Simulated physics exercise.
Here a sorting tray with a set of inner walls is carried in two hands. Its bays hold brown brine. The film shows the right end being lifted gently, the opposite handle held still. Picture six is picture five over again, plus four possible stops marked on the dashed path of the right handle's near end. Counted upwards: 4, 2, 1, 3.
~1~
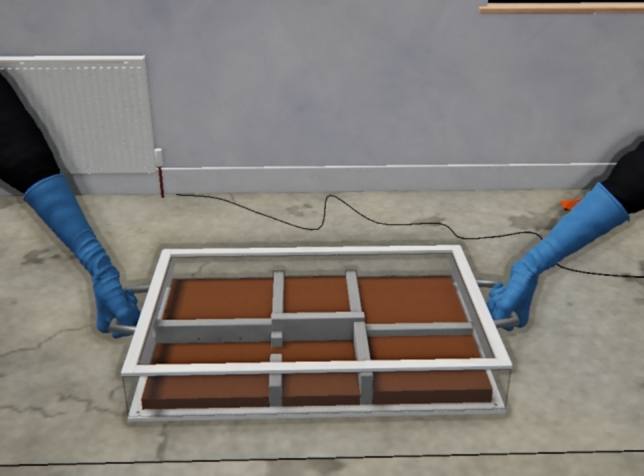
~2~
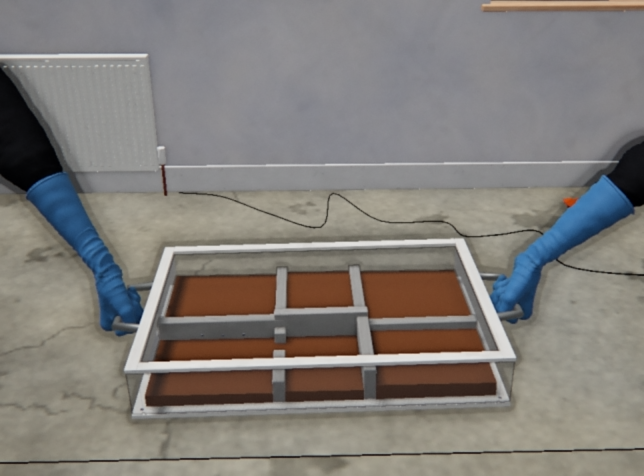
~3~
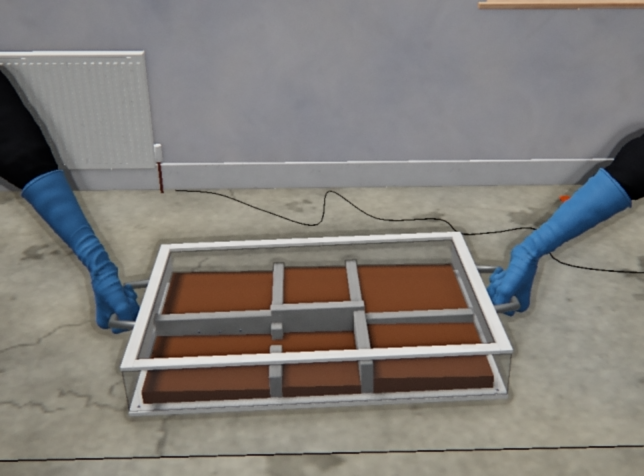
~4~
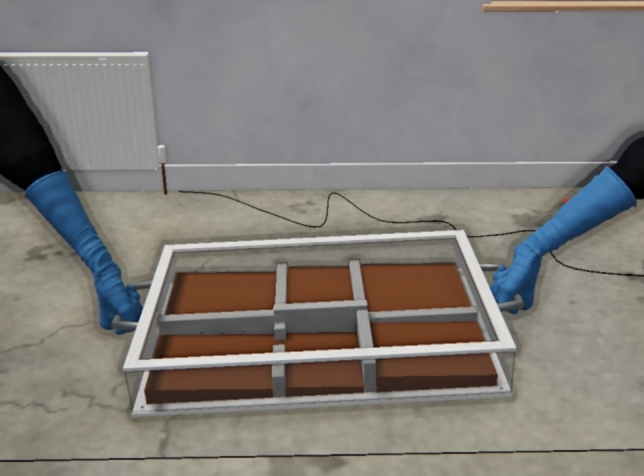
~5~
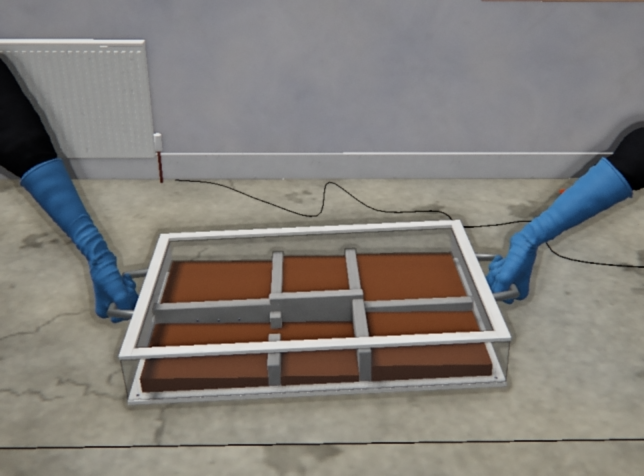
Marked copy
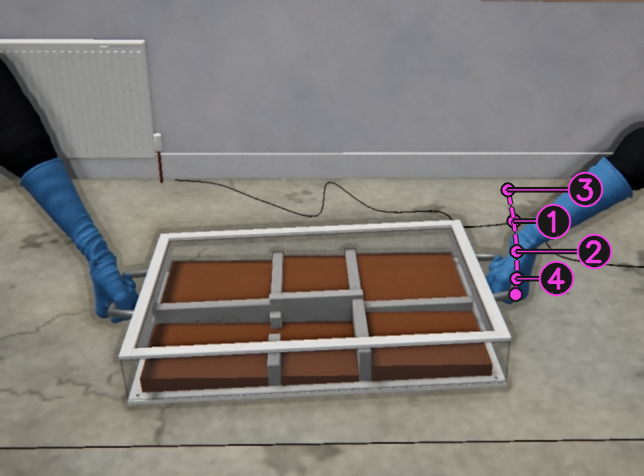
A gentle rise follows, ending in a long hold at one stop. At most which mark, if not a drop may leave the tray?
3 is the one.
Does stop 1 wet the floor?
No, that is safe.
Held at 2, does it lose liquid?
No, not at all.
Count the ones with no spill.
All four.
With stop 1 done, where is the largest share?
It is the back left one.
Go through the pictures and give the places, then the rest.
In the first frame, the tray is level; deepest in the back middle bay, at (316, 303), shallowest in the front middle; right handle at (506, 302).
The second frame shows tipped about 1° down to the left; no wall is crossed; right handle at (510, 295).
The third frame shows tipped about 2° down to the left; no wall is crossed; right handle at (507, 287).
The fourth frame shows tipped about 3° down to the left; no wall is crossed; right handle at (510, 285).
The fifth frame shows tipped about 3° down to the left; deepest in the back middle bay, at (316, 282), shallowest in the front middle; right handle at (506, 275).
In magenta, 1 at (513, 221); 2 at (516, 251); 3 at (507, 189); 4 at (516, 278).
Choosing 1, nothing spills; the back left bay holds the most.
Choosing 2, nothing spills; the back left bay holds the most.
Choosing 3, nothing spills; the back left bay holds the most.
Choosing 4, nothing spills; the back left bay holds the most.
